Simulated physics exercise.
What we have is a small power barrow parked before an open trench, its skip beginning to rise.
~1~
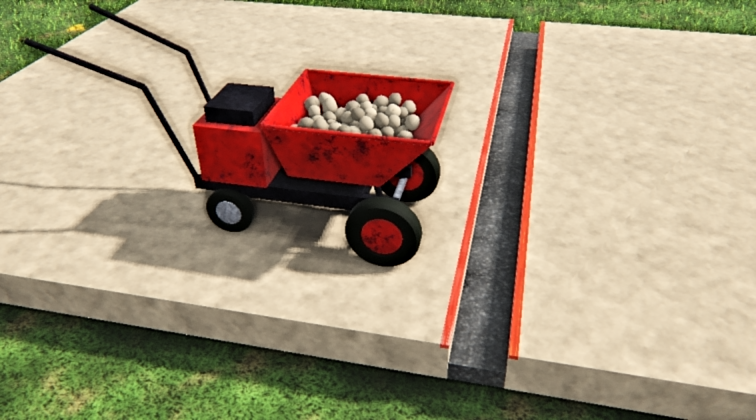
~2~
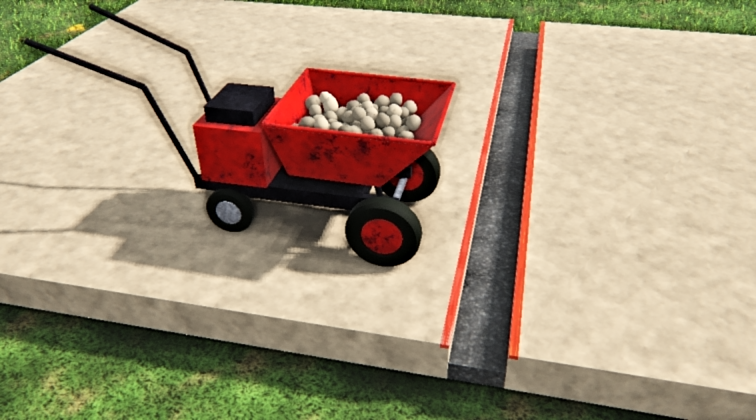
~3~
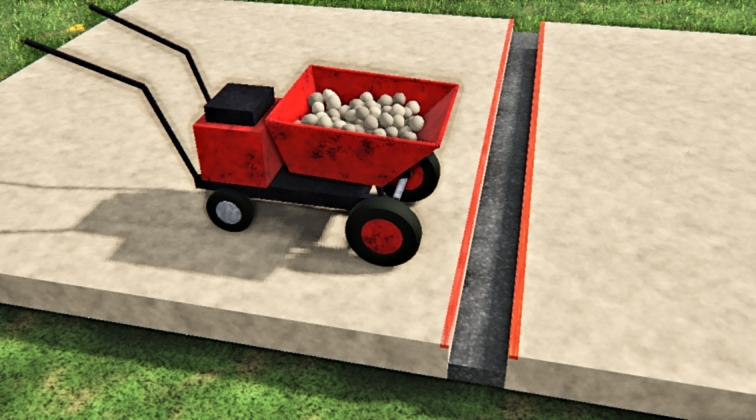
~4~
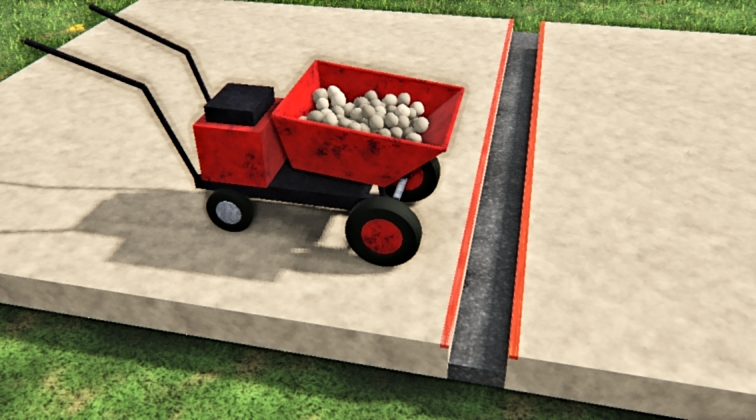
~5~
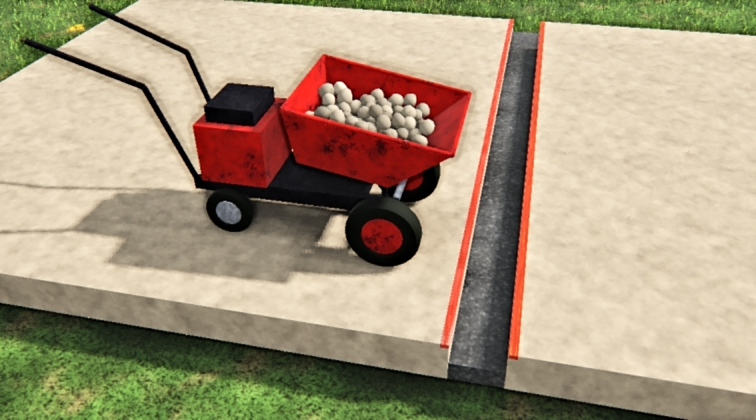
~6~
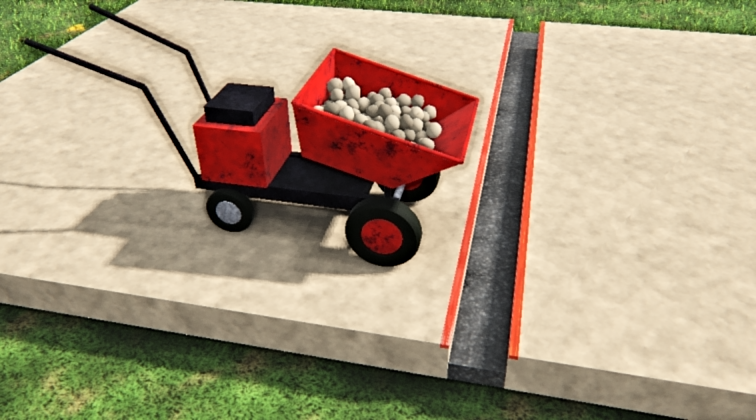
A pale, mottled concrete slab edged by grass is seen from above at an angle, split toward the right by a narrow, dark trench with red-orange edges. On the left stands a red power barrow with black handles and dark tyres, its skip holding rounded, pale stones. The skip starts level, then tilts gradually forward to the right, its rear rising, while the barrow and camera stay still.
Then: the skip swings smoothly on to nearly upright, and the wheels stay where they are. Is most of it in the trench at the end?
Mostly out.
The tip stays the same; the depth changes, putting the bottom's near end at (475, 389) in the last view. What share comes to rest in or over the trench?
The share would be roughly 30 per cent.
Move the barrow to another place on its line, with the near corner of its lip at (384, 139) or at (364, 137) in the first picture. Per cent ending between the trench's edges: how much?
Roughly 70 percent the first time, roughly 60 percent the second.
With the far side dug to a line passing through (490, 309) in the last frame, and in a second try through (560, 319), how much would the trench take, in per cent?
Roughly 0 per cent, then roughly 90 per cent.
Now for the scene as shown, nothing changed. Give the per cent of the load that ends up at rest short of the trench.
Share: Near 0 %.
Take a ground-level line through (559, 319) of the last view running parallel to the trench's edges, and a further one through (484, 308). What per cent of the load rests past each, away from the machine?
Around 30 per cent for the first, and 80 per cent for the second.
Just after the last frame, skip tipped steeply; every one in the skip.
A moment on, skip tipped steeply; the larger part in the skip; just a few in or heaped over the trench; about a tenth beyond it.
Further on, skip tipped right over; roughly a quarter in the skip; roughly a quarter in or heaped over the trench; roughly two thirds beyond it.
When it is over, skip tipped right over; about a tenth in the skip; roughly a quarter in or heaped over the trench; roughly two thirds beyond it.
